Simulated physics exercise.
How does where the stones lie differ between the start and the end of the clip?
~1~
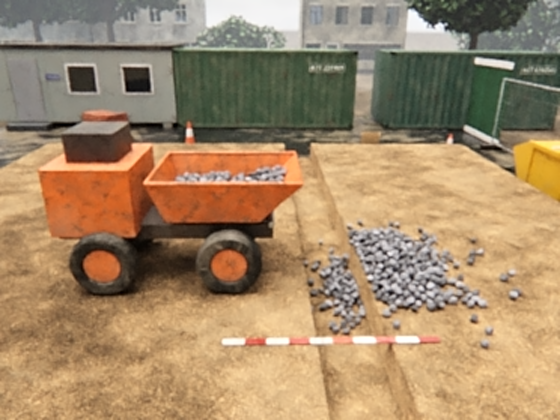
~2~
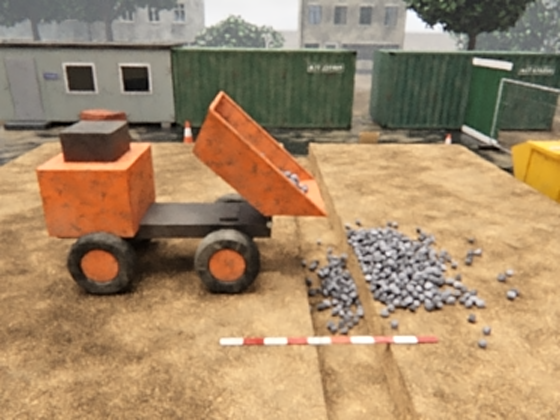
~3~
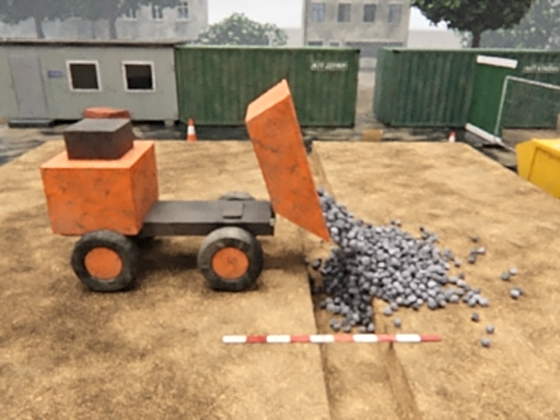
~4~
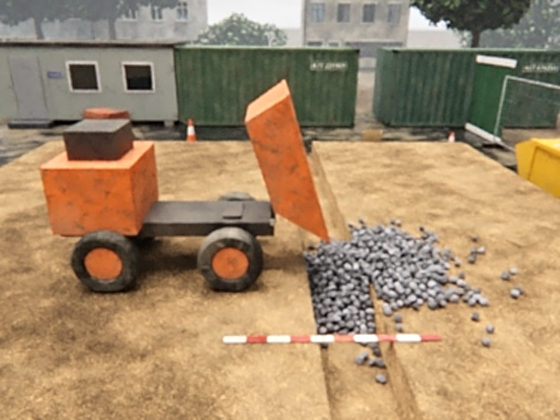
At the start some of the stones are in the dumper's raised-sided skip and the rest lie loose on the ground to its right. By the end the skip's stones have slid out, lower and further right, and join the others in one larger heap in and beyond the trench.
